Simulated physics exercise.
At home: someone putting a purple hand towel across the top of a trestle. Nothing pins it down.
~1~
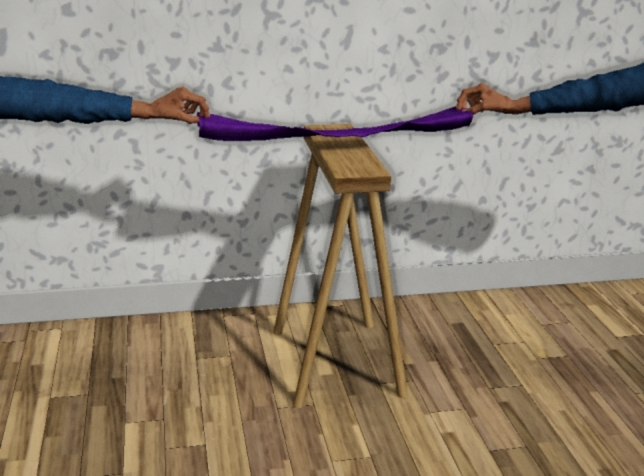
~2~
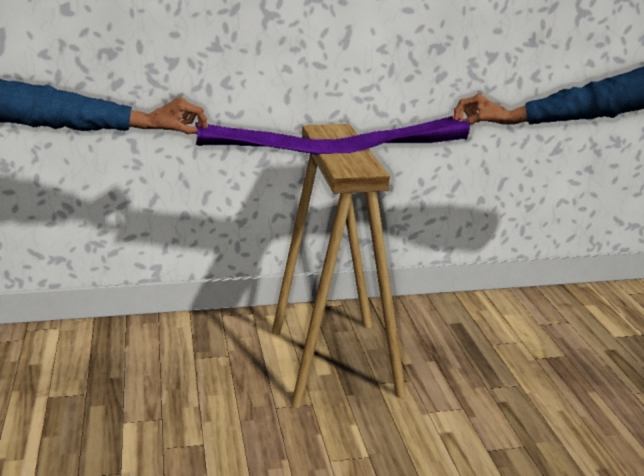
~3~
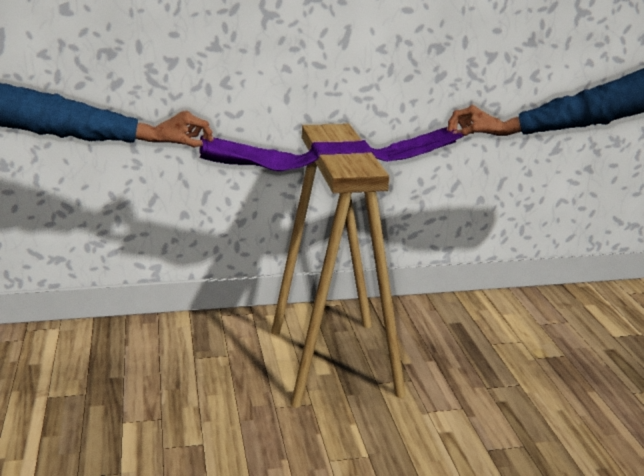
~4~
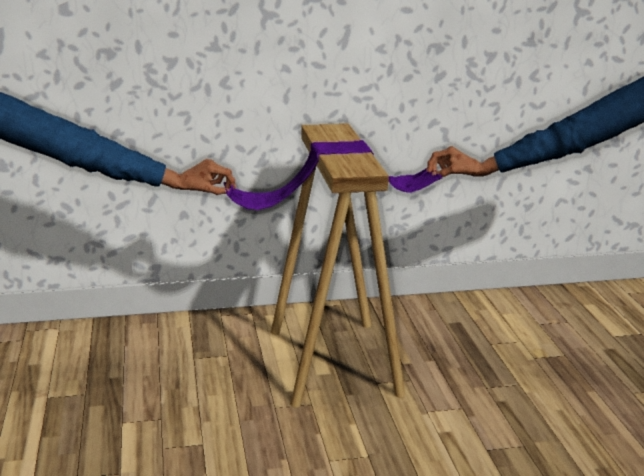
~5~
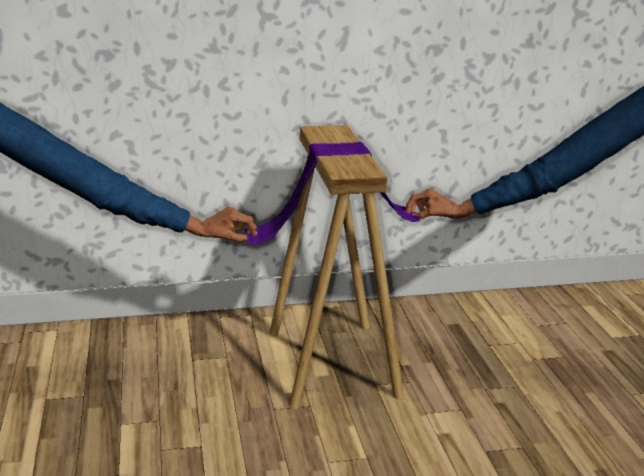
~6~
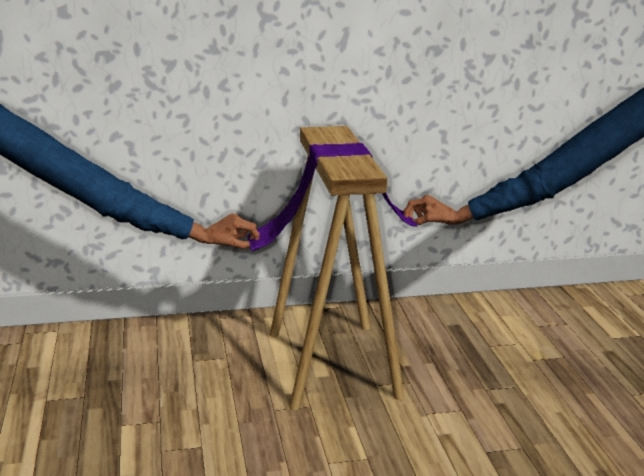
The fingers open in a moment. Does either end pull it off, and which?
It stays put.
Then, 0.48 s on from there, hand towel hanging on both sides, left end near (348, 254), right end near (326, 234).
Then, 1.22 s on from there, hand towel hanging on both sides, left end near (297, 262), right end near (346, 240).
Then, 2.02 s on from there, hand towel hanging on both sides, left end near (286, 261), right end near (358, 241).
In the end, hand towel hanging on both sides, left end near (316, 262), right end near (381, 238). The purple hand towel hangs there.
